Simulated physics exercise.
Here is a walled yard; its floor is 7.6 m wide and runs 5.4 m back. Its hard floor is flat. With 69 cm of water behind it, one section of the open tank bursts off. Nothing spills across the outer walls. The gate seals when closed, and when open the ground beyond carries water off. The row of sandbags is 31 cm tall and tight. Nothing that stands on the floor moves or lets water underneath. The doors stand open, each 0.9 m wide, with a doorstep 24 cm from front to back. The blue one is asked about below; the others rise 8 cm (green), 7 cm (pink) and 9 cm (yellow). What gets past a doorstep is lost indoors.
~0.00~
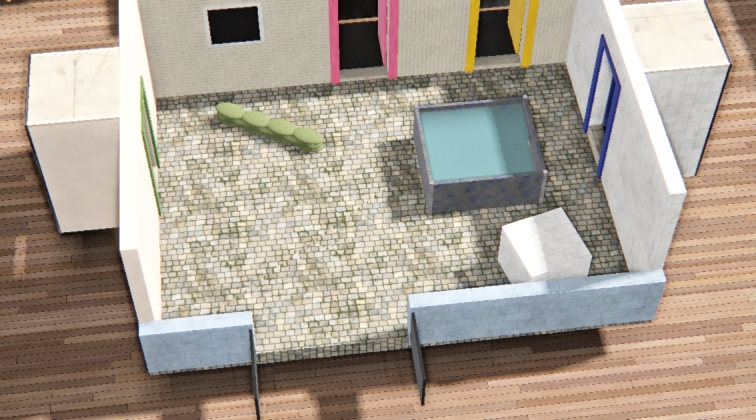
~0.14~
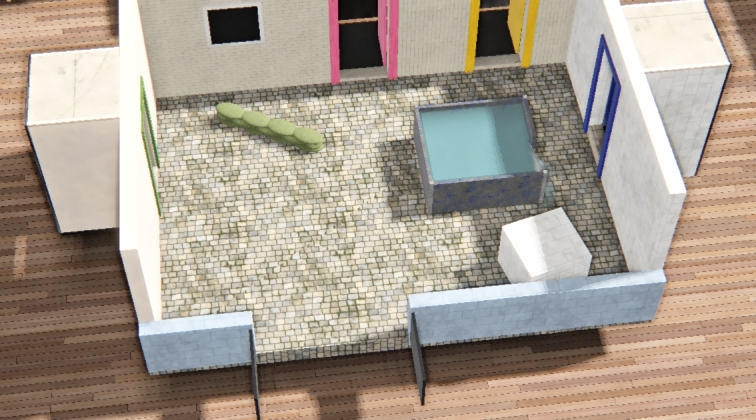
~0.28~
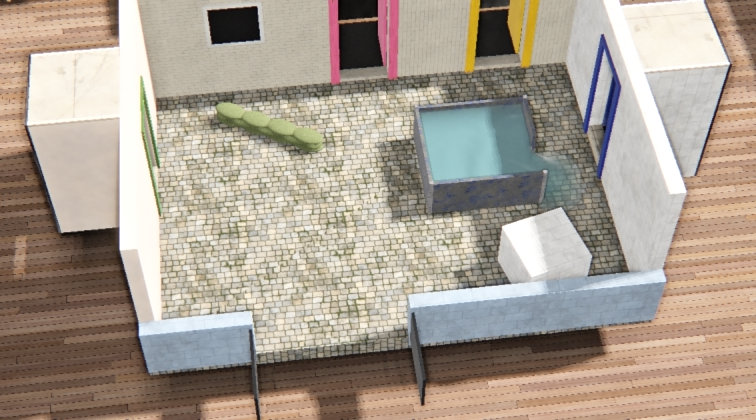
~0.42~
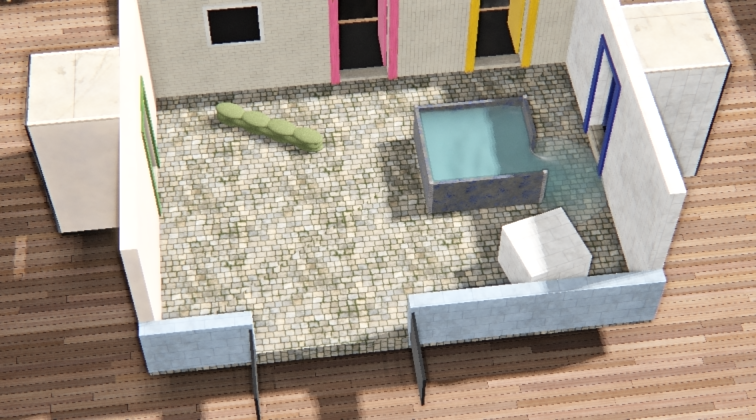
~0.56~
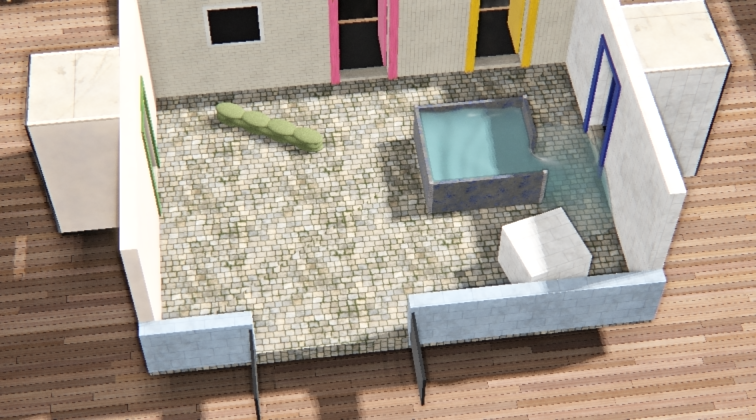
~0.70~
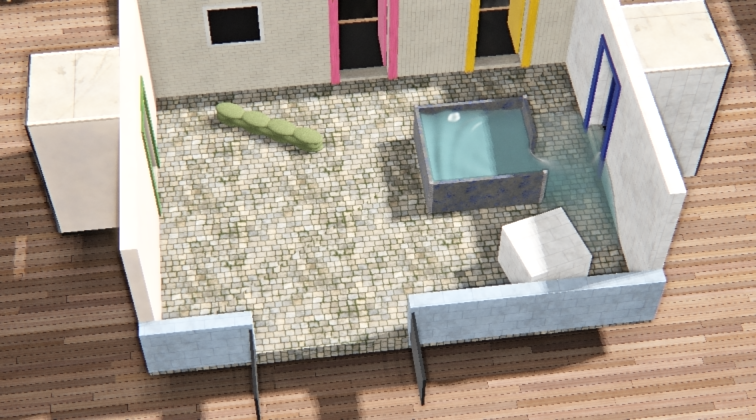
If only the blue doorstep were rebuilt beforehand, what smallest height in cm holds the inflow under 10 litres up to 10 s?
At least 36 cm or so.
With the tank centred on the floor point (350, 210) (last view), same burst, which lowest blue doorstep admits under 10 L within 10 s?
About 16 cm.
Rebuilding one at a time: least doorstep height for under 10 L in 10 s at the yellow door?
About 13.0 cm at yellow.
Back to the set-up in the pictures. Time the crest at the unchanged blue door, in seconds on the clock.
Around 1.6 s.
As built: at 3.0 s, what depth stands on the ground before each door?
In cm: Green 0, blue 22, pink 1, yellow 14.
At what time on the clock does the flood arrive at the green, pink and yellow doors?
Green 7.5 s, pink 3.0 s, yellow 1.8 s.
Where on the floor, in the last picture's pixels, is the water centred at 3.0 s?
At about (526, 188).
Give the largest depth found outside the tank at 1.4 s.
Roughly 46 cm.
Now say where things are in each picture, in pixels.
The first picture shows the open tank at (479, 142) is whole and still, 69 cm deep; the blue door at (601, 114) is dry.
In the second picture, the front is at (548, 169), 0.3 m from the gap at (535, 173); 0.2 m2 of floor is wet, 69 cm left at the back.
In the third picture, the front is at (577, 185), 0.7 m from the gap at (535, 174); 0.7 m2 of floor is wet, 69 cm left at the back.
In the fourth picture, the front is at (605, 196), 1.2 m from the gap at (535, 174); 1.7 m2 of floor is wet, 69 cm left at the back.
In the fifth picture, the gap is at (535, 174), the front 1.3 m out at (613, 224); the back of the open tank holds 65 cm.
In the sixth picture, the front is at (618, 241), 1.5 m from the gap at (535, 174); 2.6 m2 of floor is wet, 58 cm left at the back; water is at the blue door at (601, 114).
After 1.4 s water covers 15 % of the floor, deepest (46 cm) near (590, 181); 32 cm at the blue door, 28 litres in over its 21 cm doorstep.
After 3.0 s water covers 25 % of the floor, deepest (44 cm) near (549, 309); 22 cm at the blue door, 85 litres in over its 21 cm doorstep.
After 10.0 s water covers 90 % of the floor, deepest (12 cm) near (595, 164); 10 cm at the blue door, 93 litres in over its 21 cm doorstep.
At the blue door as built, the water arrived by 0.6 s and peaked near 33 cm at 1.6 s.
Run again over the same 10 s with other heights there, 24 litres in over 31.5 cm, 1 litre over 43 cm. The limit of 10 litres is kept from about 36 cm up.
